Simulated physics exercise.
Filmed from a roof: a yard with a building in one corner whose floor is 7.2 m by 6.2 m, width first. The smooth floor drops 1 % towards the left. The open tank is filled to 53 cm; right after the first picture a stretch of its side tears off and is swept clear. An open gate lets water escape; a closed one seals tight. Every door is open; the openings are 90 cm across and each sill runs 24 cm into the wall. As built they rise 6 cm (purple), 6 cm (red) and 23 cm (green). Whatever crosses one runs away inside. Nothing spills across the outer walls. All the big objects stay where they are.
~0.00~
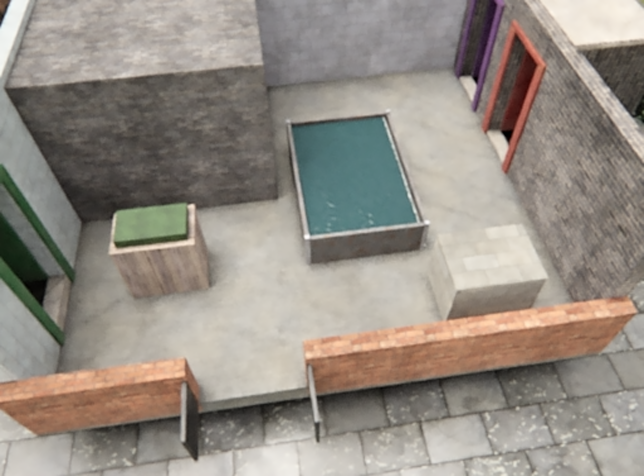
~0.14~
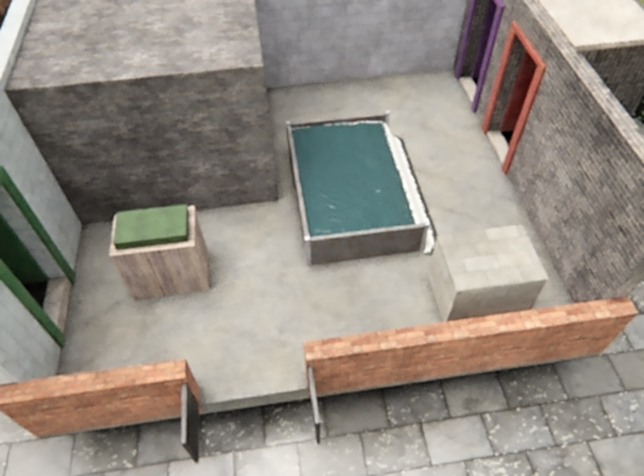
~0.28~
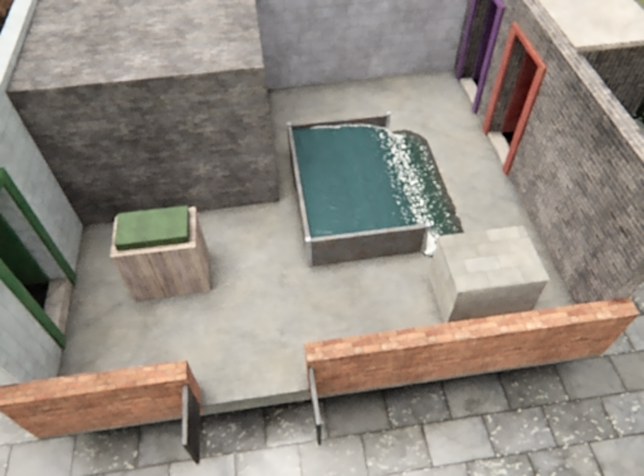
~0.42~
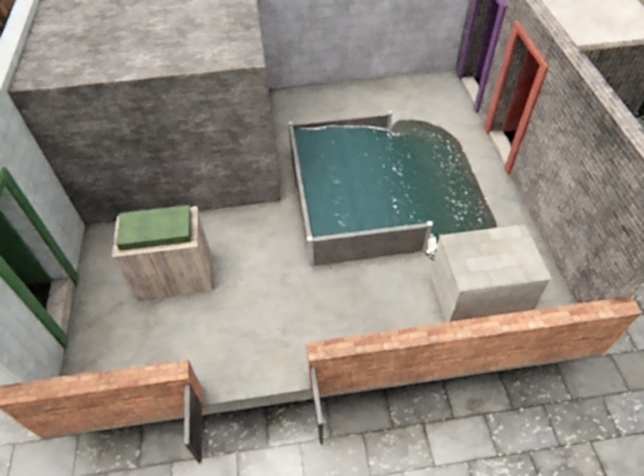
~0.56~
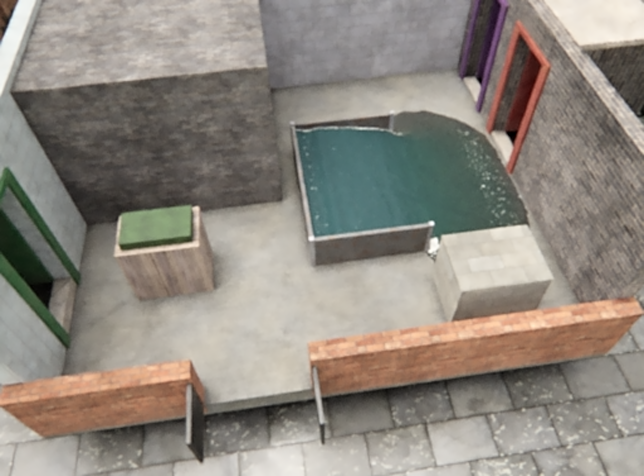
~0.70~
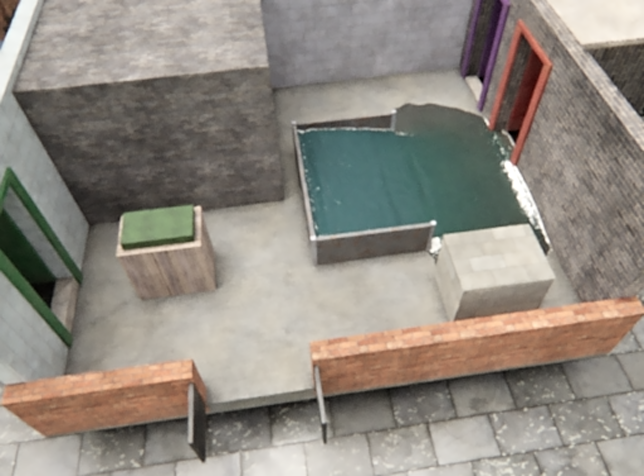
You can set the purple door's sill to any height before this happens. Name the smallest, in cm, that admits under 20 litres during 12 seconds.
About 9 cm.
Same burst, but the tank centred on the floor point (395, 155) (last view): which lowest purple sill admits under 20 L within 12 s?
Then roughly 22 cm.
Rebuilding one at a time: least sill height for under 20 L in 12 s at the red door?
Roughly 28 cm at red.
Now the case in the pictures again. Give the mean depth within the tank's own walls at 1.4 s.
About 27 cm.
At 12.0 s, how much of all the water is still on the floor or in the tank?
Some 78 per cent remains.
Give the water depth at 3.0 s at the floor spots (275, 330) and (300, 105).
Roughly 0 and 0 cm, in turn.
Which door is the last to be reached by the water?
The green one.
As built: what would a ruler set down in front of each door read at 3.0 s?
Depths in cm: Purple 10, red 19, green 0.
After 1.4 s water covers 25 % of the floor, deepest (36 cm) near (505, 198); 9 cm at the purple door, 0 litres in over its 6 cm sill.
After 3.0 s water covers 40 % of the floor, deepest (30 cm) near (546, 311); 10 cm at the purple door, 20 litres in over its 6 cm sill.
After 12.0 s water covers 95 % of the floor, deepest (10 cm) near (278, 144); 8 cm at the purple door, 54 litres in over its 6 cm sill.
At the purple door as built, the water arrived by 1.1 s and peaked near 12 cm at 2.0 s.
Run again over the same 12 s with other heights there, 33 litres in over 7.5 cm, 13 litres over 10 cm. The limit of 20 litres is kept from about 9 cm up.
